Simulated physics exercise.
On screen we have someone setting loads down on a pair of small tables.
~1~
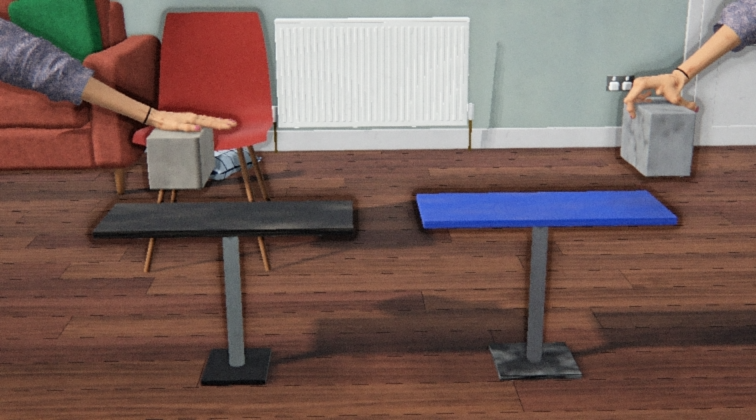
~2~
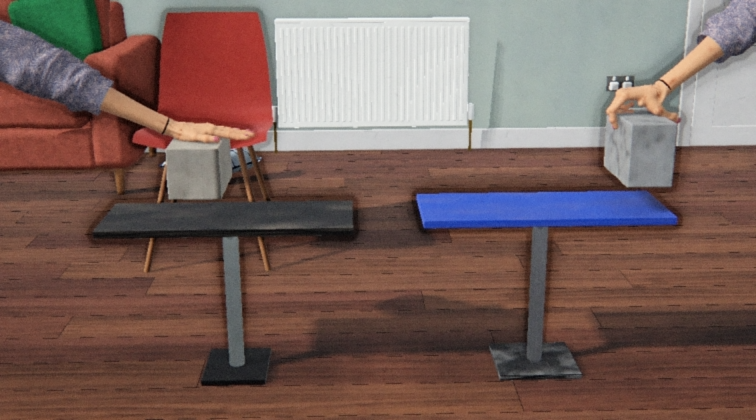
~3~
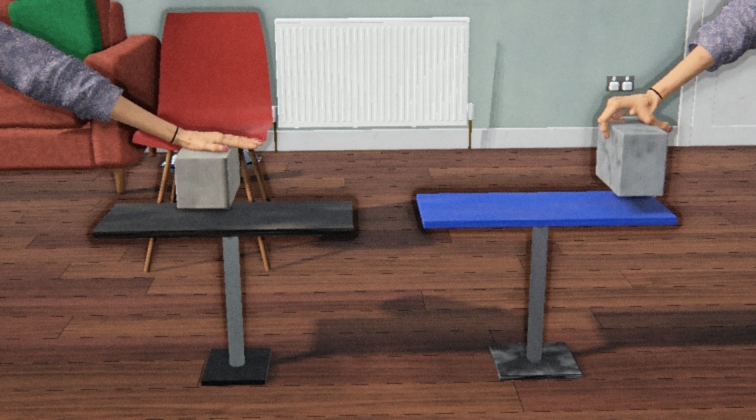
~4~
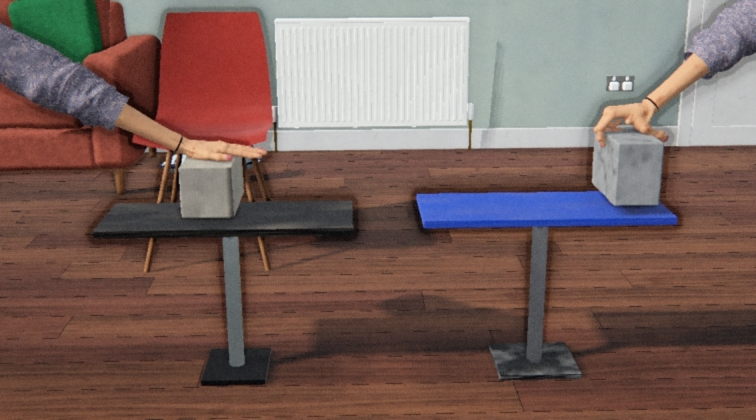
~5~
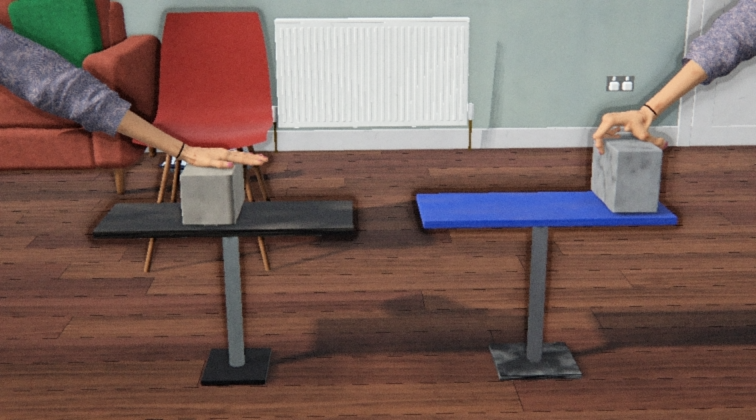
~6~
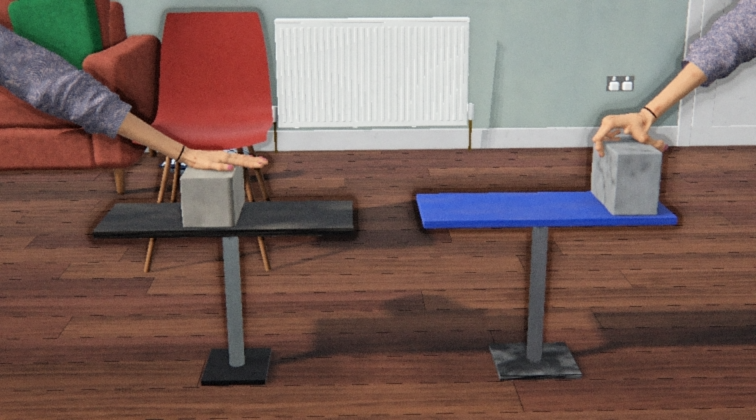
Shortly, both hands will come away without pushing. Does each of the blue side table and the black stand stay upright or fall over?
Most likely the blue side table will keel over; most likely the black stand will stay put.
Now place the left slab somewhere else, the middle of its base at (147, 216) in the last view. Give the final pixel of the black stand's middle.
It comes to a stop at (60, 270).
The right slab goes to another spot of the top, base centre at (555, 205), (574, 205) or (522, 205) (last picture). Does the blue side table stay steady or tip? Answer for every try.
On the first try it remains standing; on the second it remains standing; on the third it remains standing.
Then, 0.58 s after the last picture, blue side table tipped 37° from how it was near (633, 216); black stand at rest near (229, 219).
At rest, the blue side table overbalances, near (693, 262); the black stand holds firm, near (229, 219).
